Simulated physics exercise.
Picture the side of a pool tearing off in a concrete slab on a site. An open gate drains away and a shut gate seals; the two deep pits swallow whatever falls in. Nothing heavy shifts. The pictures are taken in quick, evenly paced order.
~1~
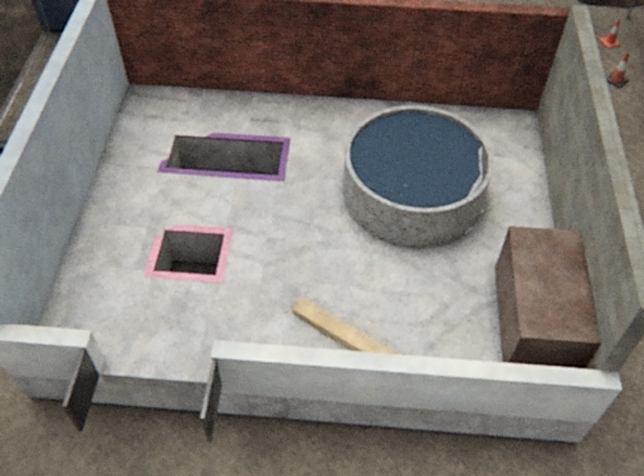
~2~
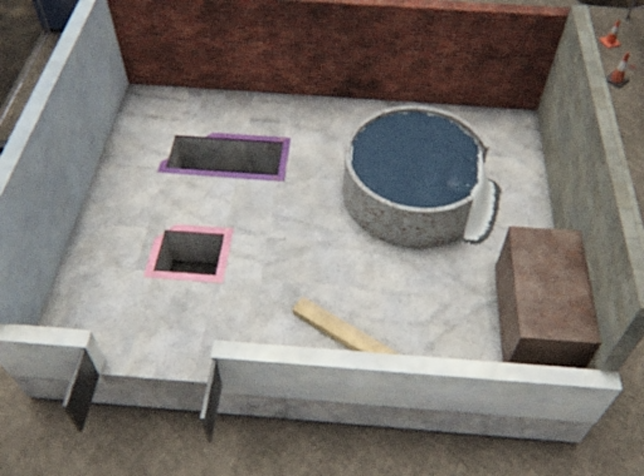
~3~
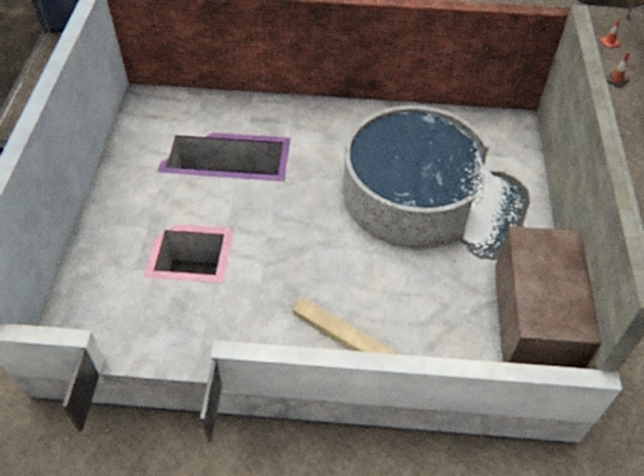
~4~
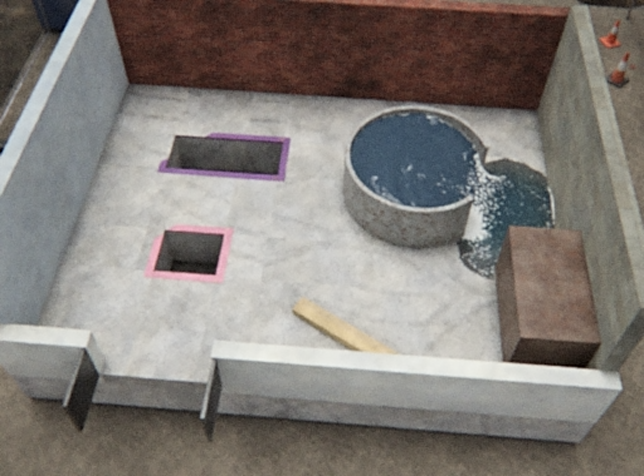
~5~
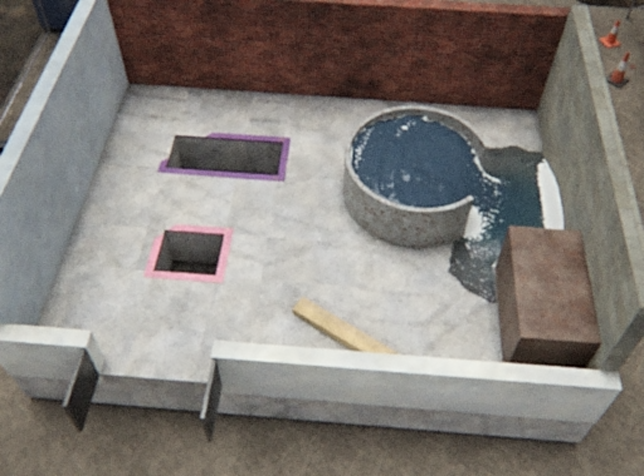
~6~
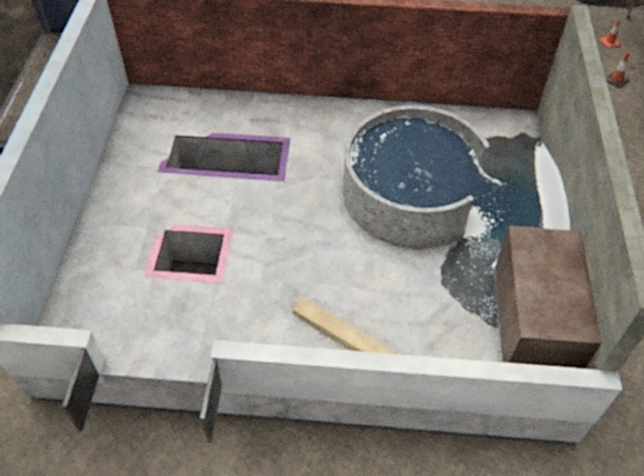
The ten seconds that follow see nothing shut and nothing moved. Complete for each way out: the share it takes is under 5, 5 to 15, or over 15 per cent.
Completed: For the gate it is under 5 per cent; for the purple pit it is over 15 per cent; for the pink pit it is 5 to 15 per cent.
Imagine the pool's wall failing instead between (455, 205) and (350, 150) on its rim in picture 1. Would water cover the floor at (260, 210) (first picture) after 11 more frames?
Outcome: Swamped.
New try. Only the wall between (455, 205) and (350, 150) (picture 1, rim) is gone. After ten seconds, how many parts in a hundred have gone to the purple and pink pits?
Approximately, purple takes 8 % and pink takes 25 %.
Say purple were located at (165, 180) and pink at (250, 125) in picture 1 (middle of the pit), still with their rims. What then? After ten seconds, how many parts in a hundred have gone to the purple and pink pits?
Purple gets 12 in a hundred; pink gets 20 in a hundred.
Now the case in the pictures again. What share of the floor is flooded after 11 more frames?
30 %, roughly.
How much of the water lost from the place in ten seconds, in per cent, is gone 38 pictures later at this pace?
Approximately 40 %.
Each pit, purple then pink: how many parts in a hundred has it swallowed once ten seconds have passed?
Close to 18 in a hundred and 8 in a hundred, in that order.
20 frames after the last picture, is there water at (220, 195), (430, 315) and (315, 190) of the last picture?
Point 1: Unwetted; point 2: Inundated; point 3: Unwetted.
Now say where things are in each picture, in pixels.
In the first frame, still water in the round pool at (418, 159).
In the second frame, water pours out at (480, 197) and has run to a hidden place.
In the third frame, water pours out at (480, 200) and has run to (513, 181).
In the fourth frame, the front is at (546, 184), out from the gap at (479, 201).
In the fifth frame, the front is at (542, 158), out from the gap at (479, 201).
In the sixth frame, the front is at (495, 321), out from the gap at (479, 201).
A moment on, water covers 15 % of the floor; the gate 0 %, the purple pit 0 %, the pink pit 0 %.
Next, water covers 30 % of the floor; the gate 0 %, the purple pit 0 %, the pink pit 0 %.
Then, water covers 60 % of the floor; the gate 0 %, the purple pit 0 %, the pink pit 1 %.
Later, water covers 85 % of the floor; the gate 0 %, the purple pit 7 %, the pink pit 4 %.
In the end, water covers 95 % of the floor; the gate 2 %, the purple pit 18 %, the pink pit 8 %.
